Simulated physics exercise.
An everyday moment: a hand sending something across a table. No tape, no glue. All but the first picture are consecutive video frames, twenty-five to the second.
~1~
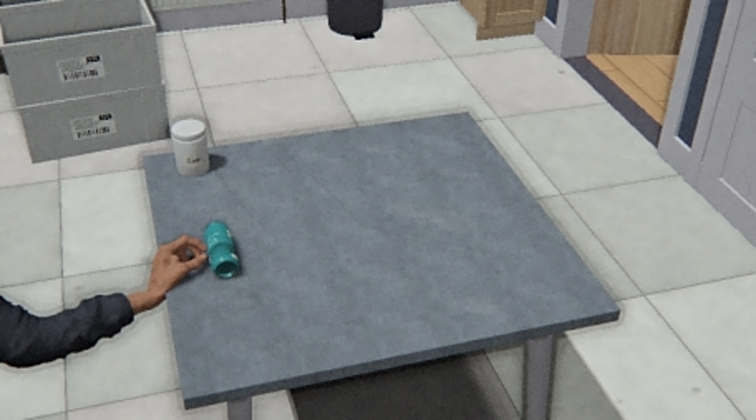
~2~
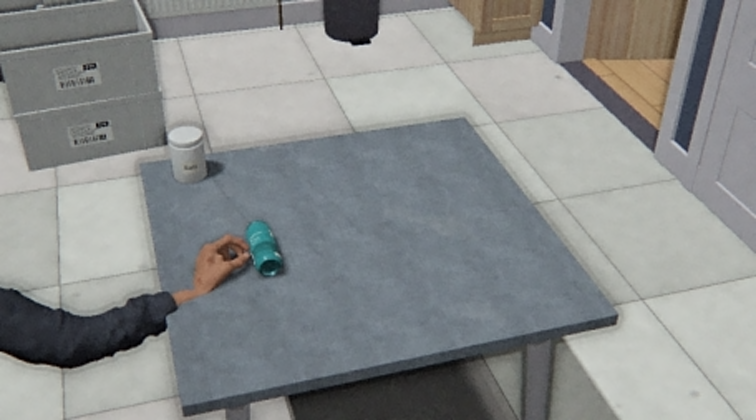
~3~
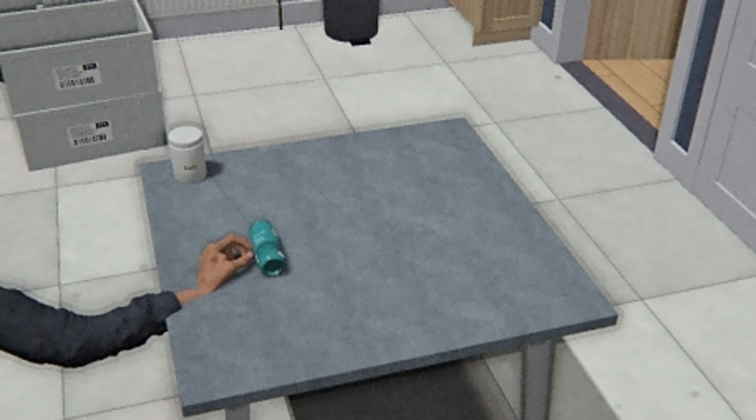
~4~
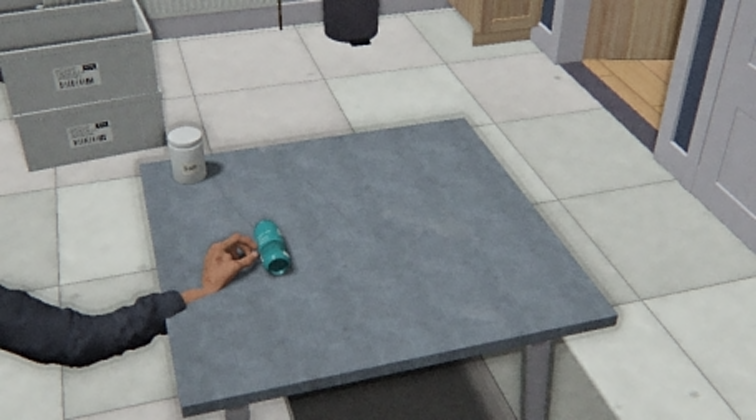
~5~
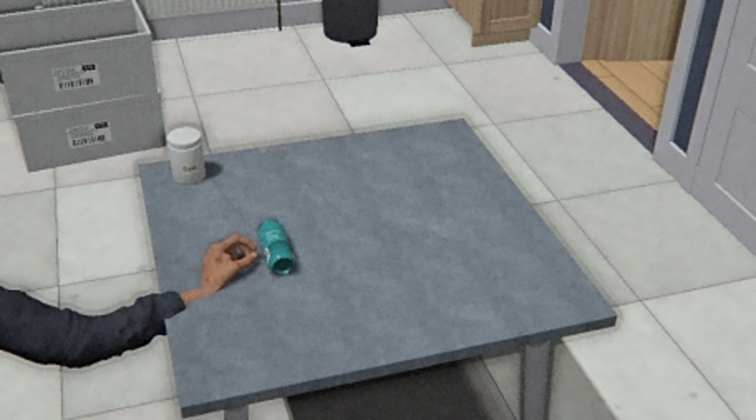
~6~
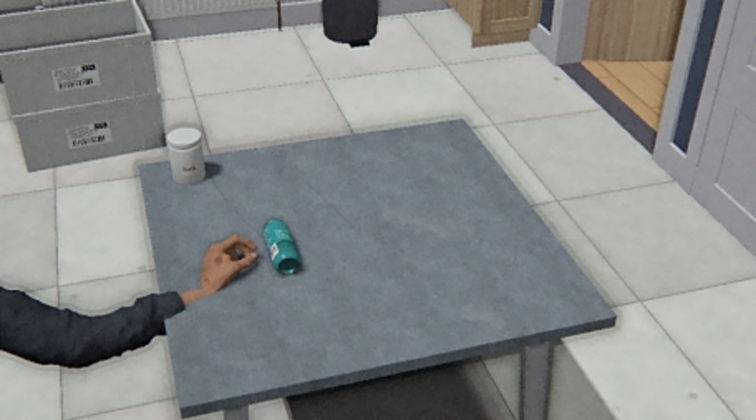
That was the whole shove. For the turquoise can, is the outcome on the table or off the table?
The turquoise can is still on the table.
Then, 0.10 s later than the last frame, turquoise can moved about its own width near (292, 245).
Then, 0.20 s later than the last frame, turquoise can moved about its own width near (301, 243).
Then, 0.30 s later than the last frame, turquoise can moved about its own width near (307, 242).
Then, 0.40 s later than the last frame, turquoise can moved about its own width near (311, 241).
When it is over, moved from the start, turquoise can. End places, in pixels of the last picture, turquoise can near (312, 241).
